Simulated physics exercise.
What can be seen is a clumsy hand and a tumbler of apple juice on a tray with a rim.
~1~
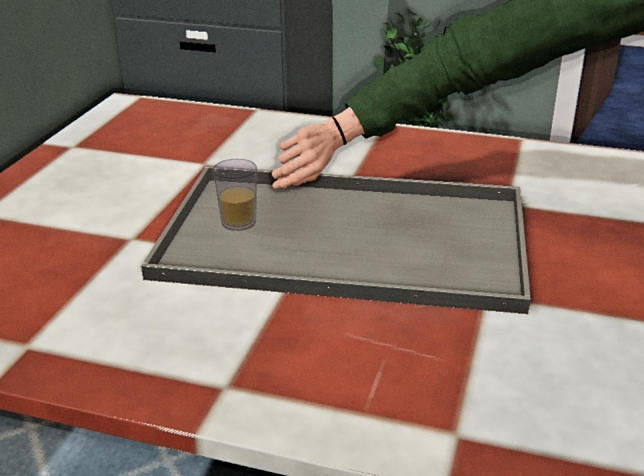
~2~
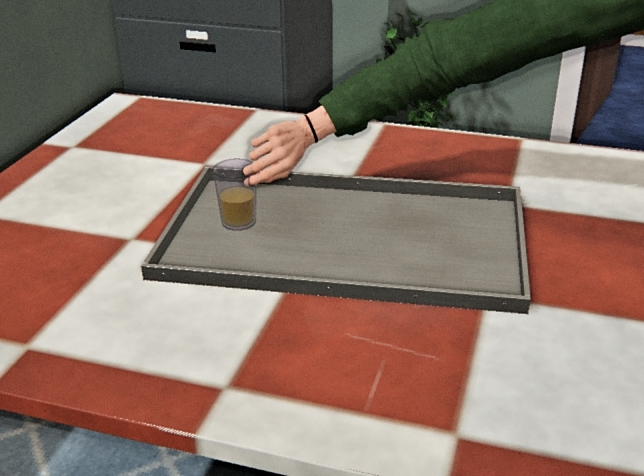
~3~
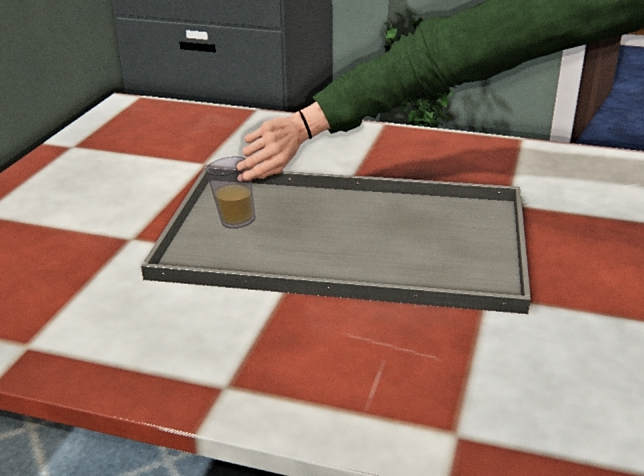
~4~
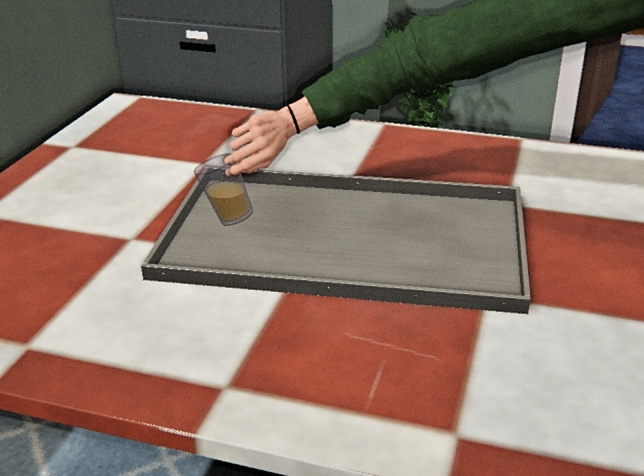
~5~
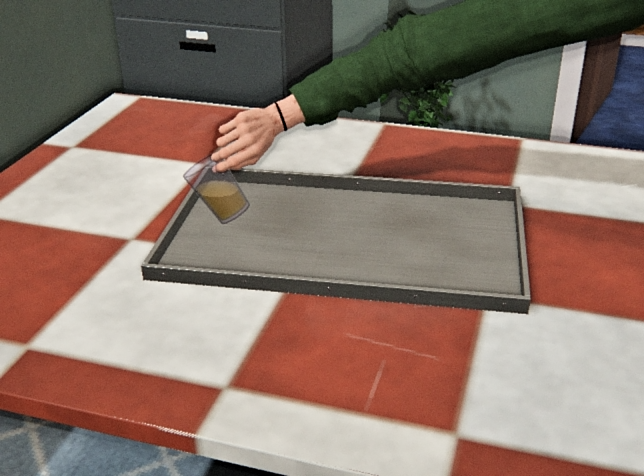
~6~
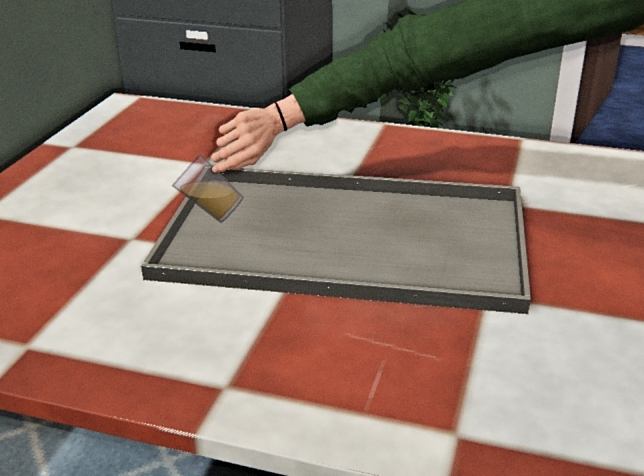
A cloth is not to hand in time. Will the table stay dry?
No. It gets beyond the tray.
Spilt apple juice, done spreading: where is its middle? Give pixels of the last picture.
Roughly at (43, 201).
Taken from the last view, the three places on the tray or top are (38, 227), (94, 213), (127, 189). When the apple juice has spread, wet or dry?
Spot by spot: Touched, then touched, then touched.
Next, the tumbler lies across the rim; the puddle covers about as much as a plate; the table is getting wet.
After that, the puddle covers about as much as a tray; the table is getting wet.
Finally, the puddle covers about as much as a tray; the table is getting wet.
